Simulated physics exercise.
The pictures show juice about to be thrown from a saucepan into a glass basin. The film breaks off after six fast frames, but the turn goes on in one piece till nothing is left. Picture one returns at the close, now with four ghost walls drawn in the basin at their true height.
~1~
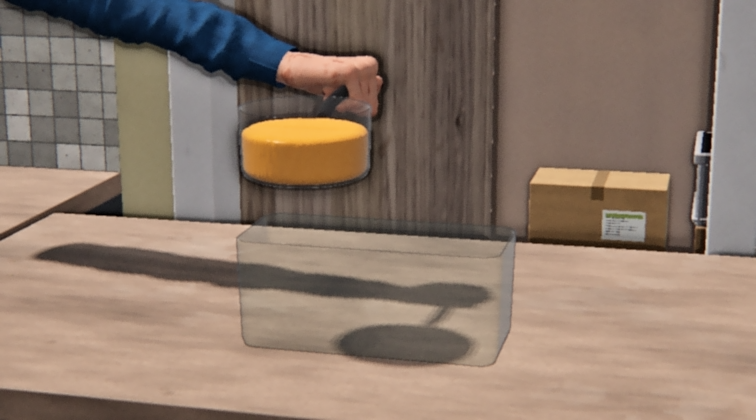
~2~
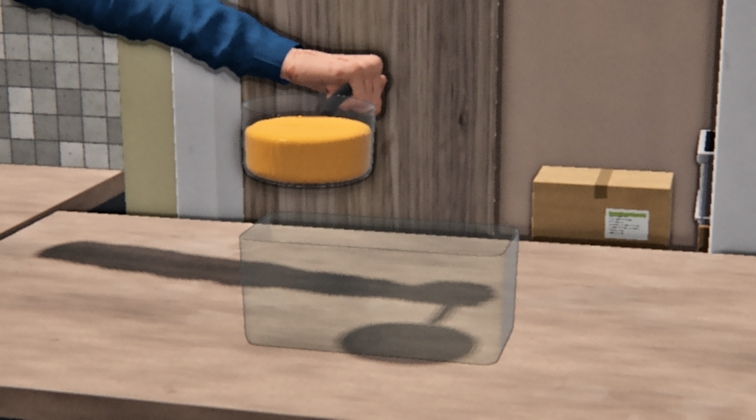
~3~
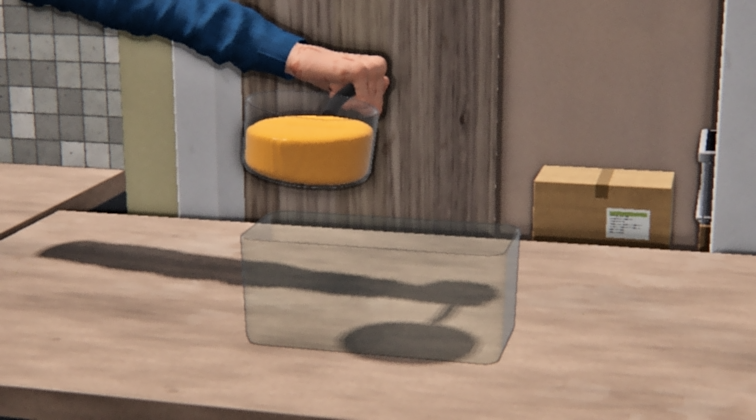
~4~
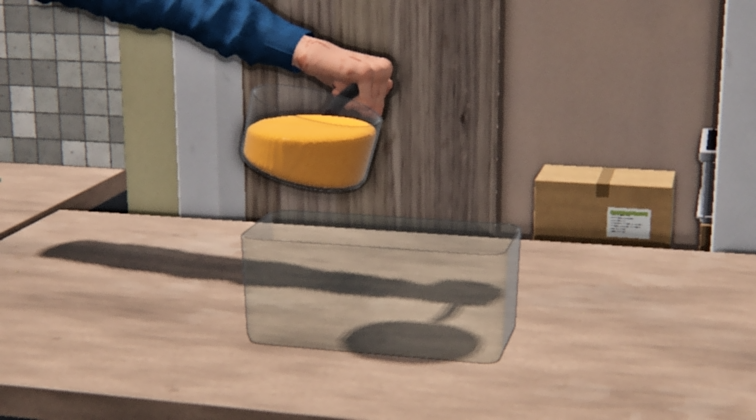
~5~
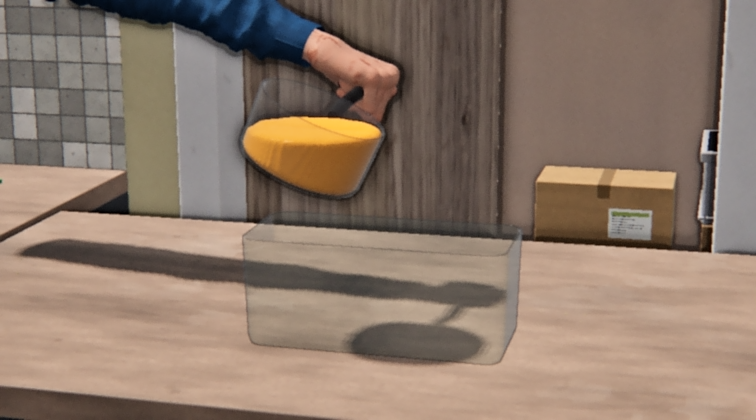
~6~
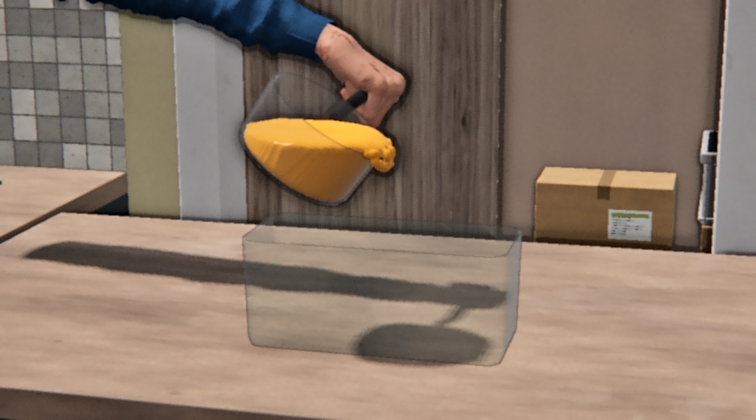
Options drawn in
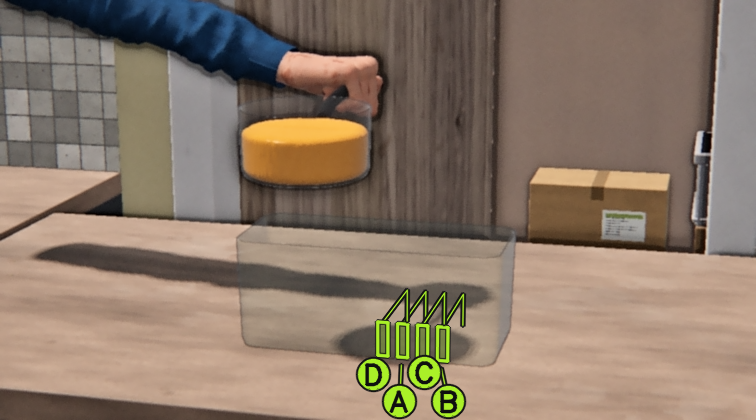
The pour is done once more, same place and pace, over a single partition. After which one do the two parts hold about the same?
The best slot is A.
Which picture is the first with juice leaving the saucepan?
Picture 6.
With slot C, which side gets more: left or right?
More ends on the left.
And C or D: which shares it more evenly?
That is slot D.
On the marked copy, A at (401, 364); B at (441, 368); C at (421, 366); D at (381, 363).
With A, about 51 % ends left of the wall and 49 % right of it.
With B, about 95 % ends left of the wall and 4 % right of it.
With C, about 74 % ends left of the wall and 25 % right of it.
With D, about 35 % ends left of the wall and 64 % right of it.
